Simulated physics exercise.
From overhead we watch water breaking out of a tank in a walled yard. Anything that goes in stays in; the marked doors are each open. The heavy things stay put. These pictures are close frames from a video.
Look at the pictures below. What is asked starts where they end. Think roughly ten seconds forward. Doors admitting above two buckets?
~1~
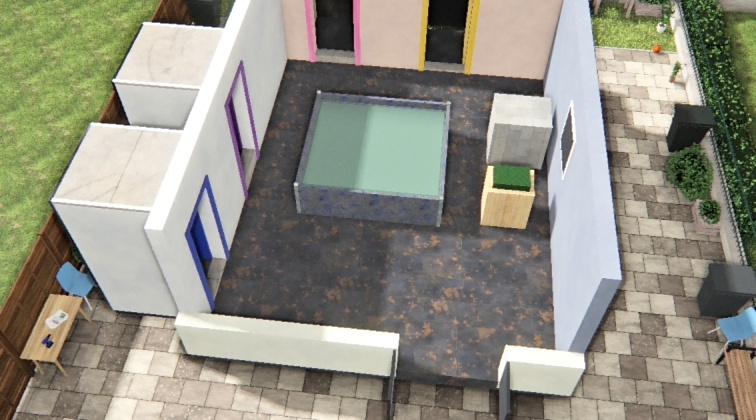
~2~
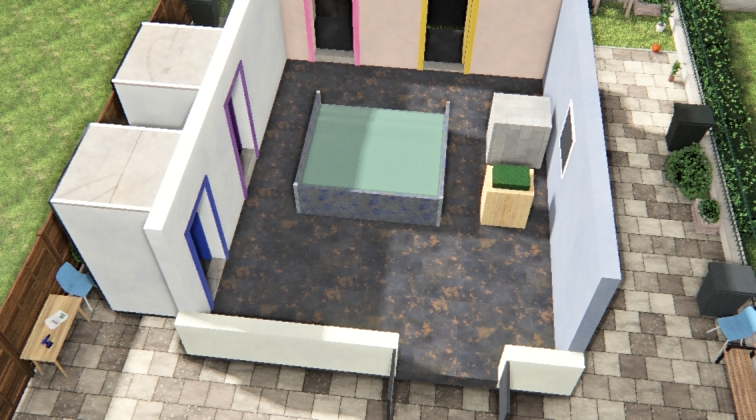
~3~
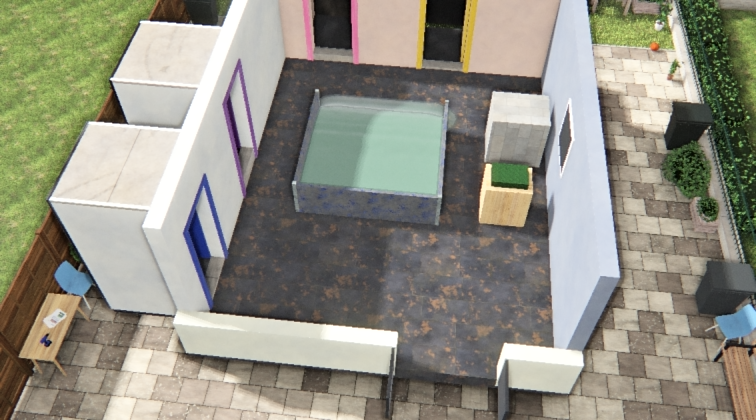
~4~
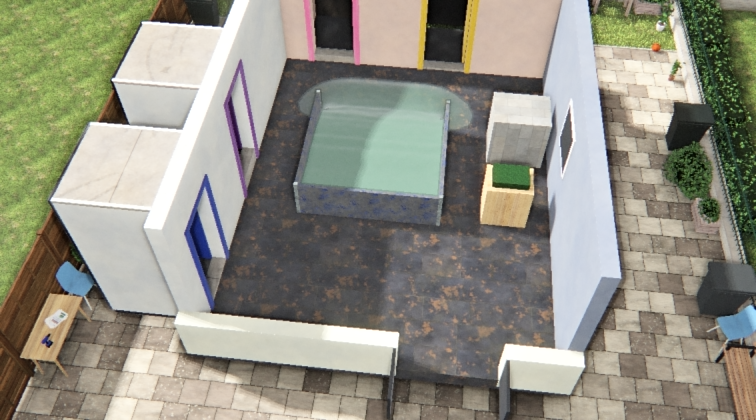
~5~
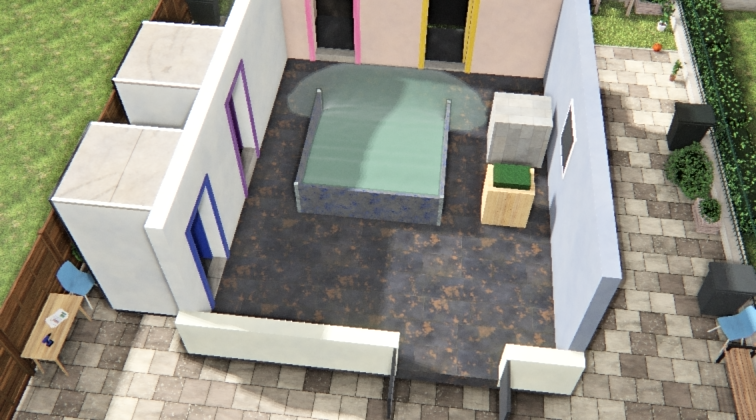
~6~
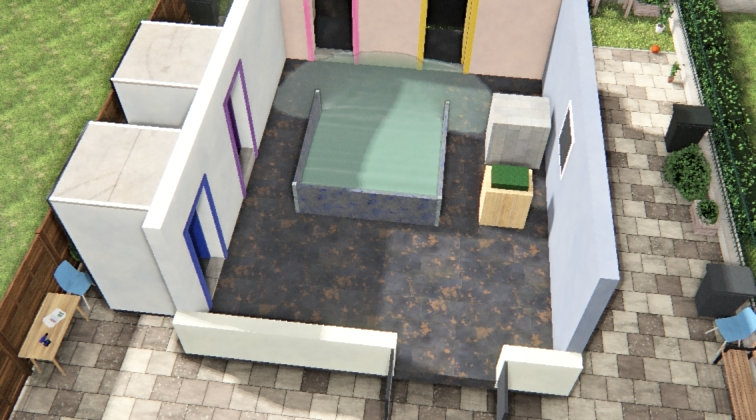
Yellow door above, purple door not above, blue door above, pink door above.
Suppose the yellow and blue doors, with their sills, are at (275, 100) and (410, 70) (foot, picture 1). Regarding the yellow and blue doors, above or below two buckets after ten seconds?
Taking them in turn, the yellow door crosses the limit and the blue door crosses the limit.
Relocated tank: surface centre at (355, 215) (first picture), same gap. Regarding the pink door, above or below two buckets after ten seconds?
Pink door: Past the limit.
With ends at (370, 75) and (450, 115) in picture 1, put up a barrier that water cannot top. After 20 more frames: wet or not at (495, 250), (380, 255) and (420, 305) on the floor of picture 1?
Taking the points in turn, they are high and dry, high and dry and high and dry.
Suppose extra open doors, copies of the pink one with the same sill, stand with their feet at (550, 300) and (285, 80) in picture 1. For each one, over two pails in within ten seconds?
Order as asked: Remains below, gets beyond it.
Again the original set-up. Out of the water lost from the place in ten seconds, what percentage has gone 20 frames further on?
Approximately 70 in a hundred, I think.
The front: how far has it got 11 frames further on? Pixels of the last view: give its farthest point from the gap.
At roughly (539, 82).
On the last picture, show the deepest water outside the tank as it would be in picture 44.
Deepest spot: Around (206, 324).
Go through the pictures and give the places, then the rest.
The first picture shows the water tank at (376, 146) is whole and still.
In the second picture, the front is at a hidden place, out from the gap on the water tank's far side.
In the third picture, water pours out on the water tank's far side and has run to (450, 113).
In the fourth picture, the front is at (464, 105), out from the gap on the water tank's far side.
In the fifth picture, water pours out on the water tank's far side and has run to (473, 94).
In the sixth picture, water pours out on the water tank's far side and has run to (470, 74).
A moment on, water covers 25 % of the floor; the yellow door far over two buckets in, the purple door not reached, the blue door not reached, the pink door over two buckets in.
Next, water covers 30 % of the floor; the yellow door far over two buckets in, the purple door not reached, the blue door not reached, the pink door far over two buckets in.
Then, water covers 50 % of the floor; the yellow door far over two buckets in, the purple door wet at the sill, nothing in, the blue door not reached, the pink door far over two buckets in.
Later, water covers 75 % of the floor; the yellow door far over two buckets in, the purple door wet at the sill, nothing in, the blue door under two buckets in, the pink door far over two buckets in.
In the end, water covers 100 % of the floor; the yellow door far over two buckets in, the purple door wet at the sill, nothing in, the blue door over two buckets in, the pink door far over two buckets in.
